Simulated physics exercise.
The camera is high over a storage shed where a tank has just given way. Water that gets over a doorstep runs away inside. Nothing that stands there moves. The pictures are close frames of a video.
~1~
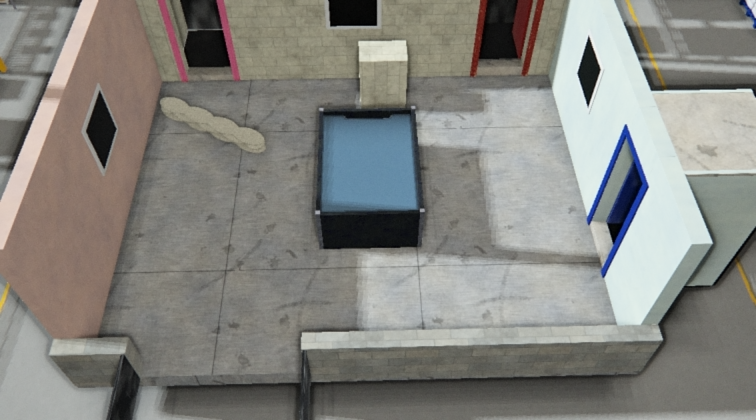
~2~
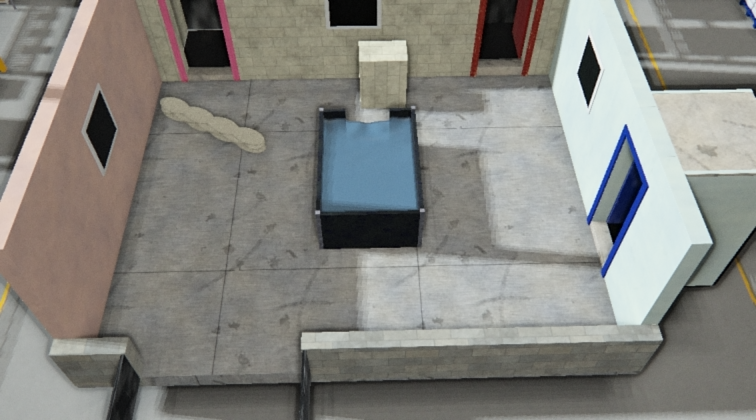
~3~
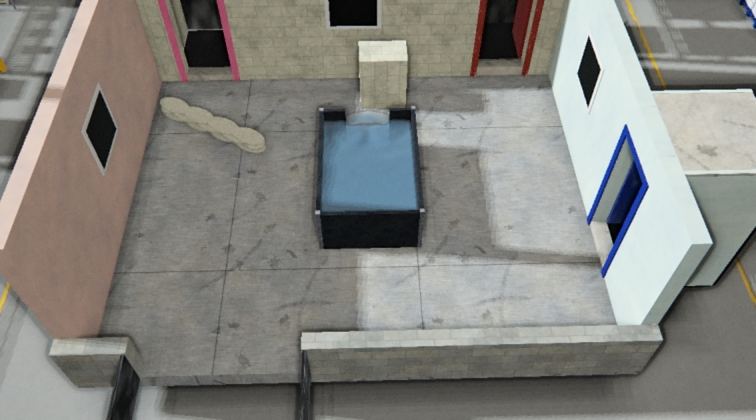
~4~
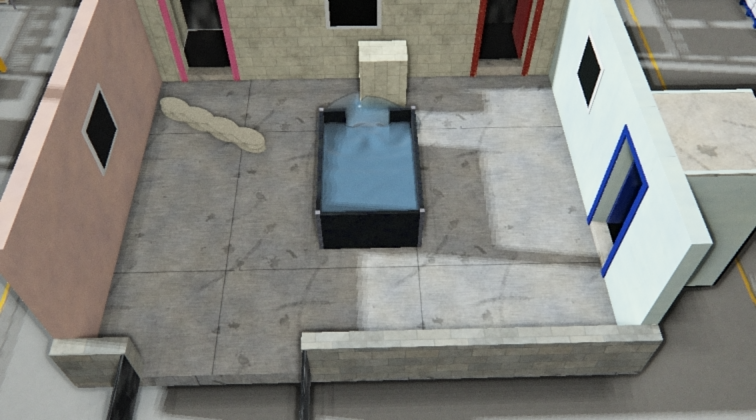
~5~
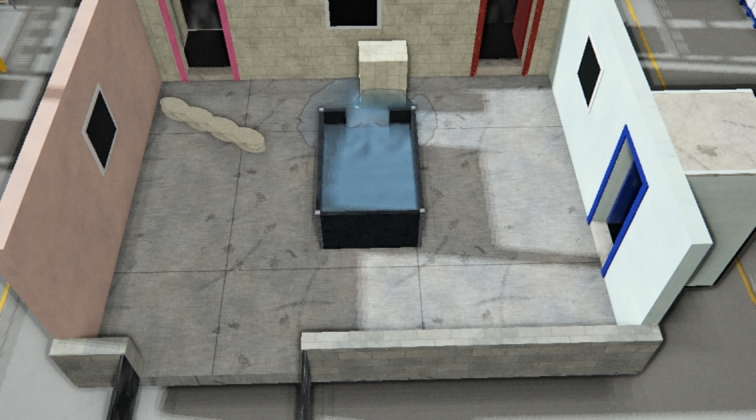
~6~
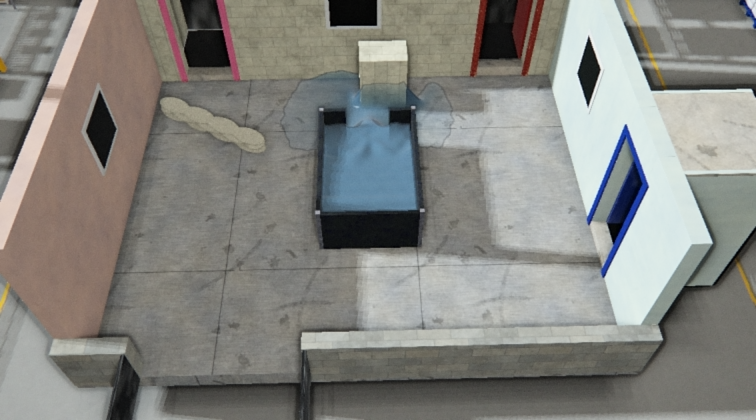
The clip shows a dark, open-topped tank of blue water in a walled yard, seen from above; its far side opens, water pours out around a pale block, and a thin sheet spreads outward to both sides.
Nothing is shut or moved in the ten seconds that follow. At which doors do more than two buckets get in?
One by one: The blue door holds within the limit; the pink door floods; the red door holds within the limit.
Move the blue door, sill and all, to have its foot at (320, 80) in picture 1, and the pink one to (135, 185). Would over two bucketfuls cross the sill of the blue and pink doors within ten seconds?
One by one: The blue door goes over; the pink door takes less.
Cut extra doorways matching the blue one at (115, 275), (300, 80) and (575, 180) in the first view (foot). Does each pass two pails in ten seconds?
As listed: Is under, is over, takes less.
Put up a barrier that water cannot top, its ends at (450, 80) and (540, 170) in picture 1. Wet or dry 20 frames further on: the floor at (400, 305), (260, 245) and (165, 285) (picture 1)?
In that order: No water, not flooded, clear.
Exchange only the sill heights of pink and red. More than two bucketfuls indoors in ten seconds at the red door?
My reading: The red door lets less in.
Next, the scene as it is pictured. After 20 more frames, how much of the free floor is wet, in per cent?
I make it 40 per cent.
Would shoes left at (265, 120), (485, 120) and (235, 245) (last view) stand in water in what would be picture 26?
In that order: Flooded, under water, dry.
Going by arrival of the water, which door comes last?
I say the blue door.
A moment on, water covers 20 % of the floor; the blue door not reached, the pink door wet at the sill, nothing in, the red door wet at the sill, nothing in.
Next, water covers 30 % of the floor; the blue door not reached, the pink door wet at the sill, nothing in, the red door wet at the sill, nothing in.
Then, water covers 40 % of the floor; the blue door wet at the sill, nothing in, the pink door under two buckets in, the red door wet at the sill, nothing in.
Later, water covers 65 % of the floor; the blue door wet at the sill, nothing in, the pink door over two buckets in, the red door wet at the sill, nothing in.
In the end, water covers 85 % of the floor; the blue door wet at the sill, nothing in, the pink door far over two buckets in, the red door wet at the sill, nothing in.
